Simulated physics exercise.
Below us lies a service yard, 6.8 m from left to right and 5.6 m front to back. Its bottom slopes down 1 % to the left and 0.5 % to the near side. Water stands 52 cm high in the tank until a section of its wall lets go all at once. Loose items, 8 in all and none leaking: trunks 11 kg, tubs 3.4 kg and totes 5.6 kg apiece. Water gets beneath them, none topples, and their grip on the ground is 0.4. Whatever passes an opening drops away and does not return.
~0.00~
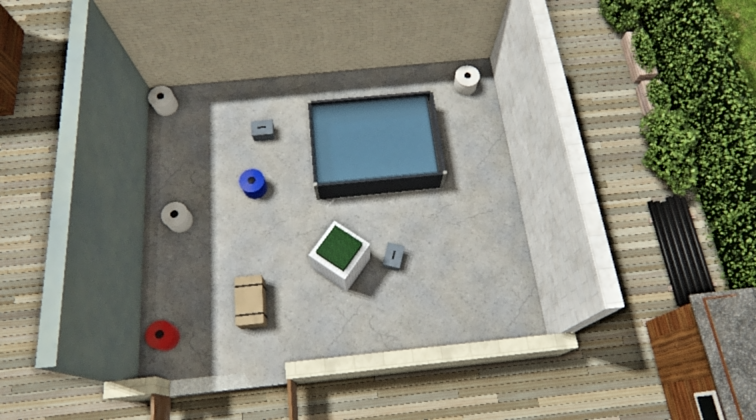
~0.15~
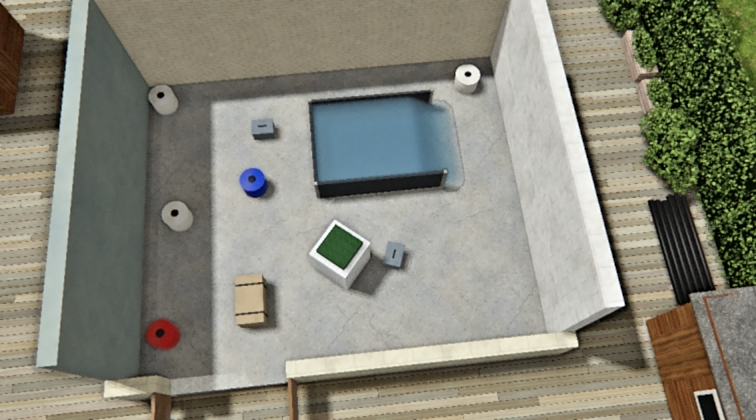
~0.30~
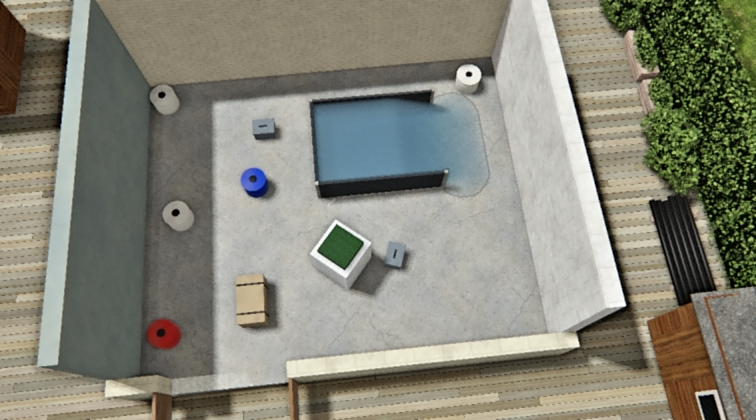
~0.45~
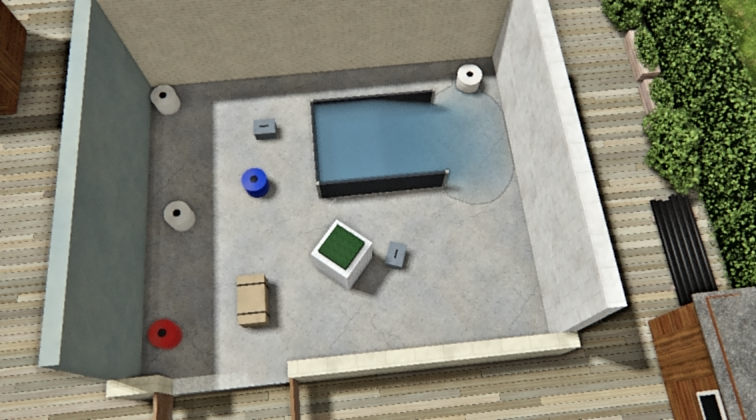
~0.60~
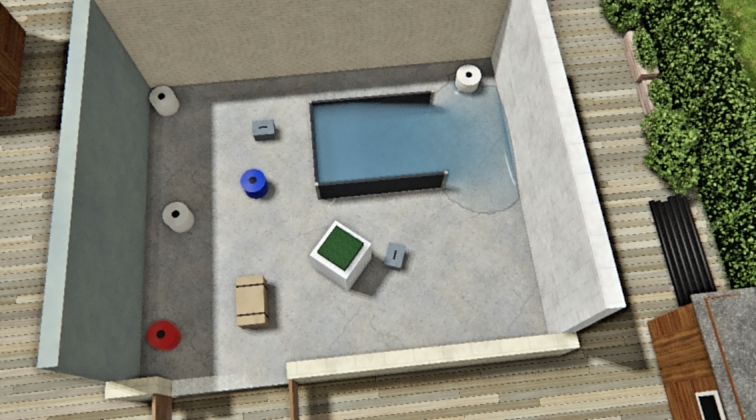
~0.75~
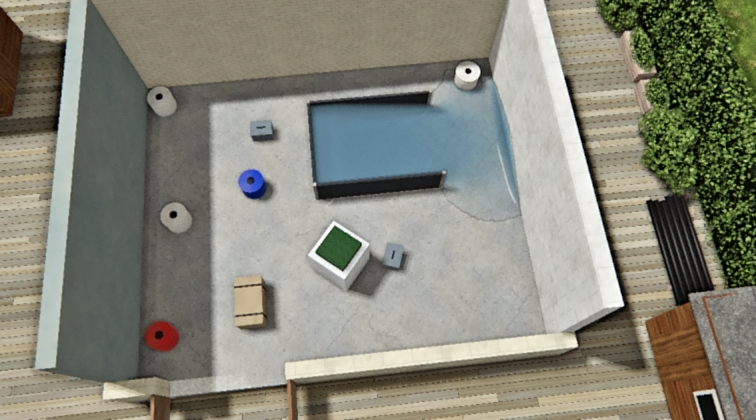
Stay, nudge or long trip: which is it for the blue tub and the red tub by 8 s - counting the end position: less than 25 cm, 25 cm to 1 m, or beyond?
The blue tub holds its place; the red tub moves a short way.
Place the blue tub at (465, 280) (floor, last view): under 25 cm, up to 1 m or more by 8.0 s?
It ends far away.
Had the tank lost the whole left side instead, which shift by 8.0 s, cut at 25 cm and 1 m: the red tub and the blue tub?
Then the red tub gets carried off, the blue tub gets carried off.
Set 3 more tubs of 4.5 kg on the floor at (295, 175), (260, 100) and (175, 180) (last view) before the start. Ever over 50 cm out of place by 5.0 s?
In that order: Short of it, more, short of it.
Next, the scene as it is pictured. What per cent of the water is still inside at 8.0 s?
Some 98 per cent remains.
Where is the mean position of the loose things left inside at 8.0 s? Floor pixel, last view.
Around (244, 227).
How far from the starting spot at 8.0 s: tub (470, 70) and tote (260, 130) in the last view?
In turn: 500 cm, 20 cm.
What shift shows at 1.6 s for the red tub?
About 0 cm.
After 1.6 s the blue tub is near (251, 181), 0.0 m from its start, aground; the red tub is near (159, 335), 0.0 m from its start, aground; 0 of 8 are out; 1 afloat.
After 3.6 s the blue tub is near (251, 181), 0.0 m from its start, aground; the red tub is near (159, 335), 0.0 m from its start, aground; 0 of 8 are out; 1 afloat.
After 5.6 s the blue tub is near (251, 181), 0.0 m from its start, aground; the red tub is near (145, 326), 0.3 m from its start, afloat; 0 of 8 are out; 3 afloat.
After 8.0 s the blue tub is near (256, 179), 0.1 m from its start, aground; the red tub is near (159, 288), 0.8 m from its start, afloat; 0 of 8 are out; 5 afloat.
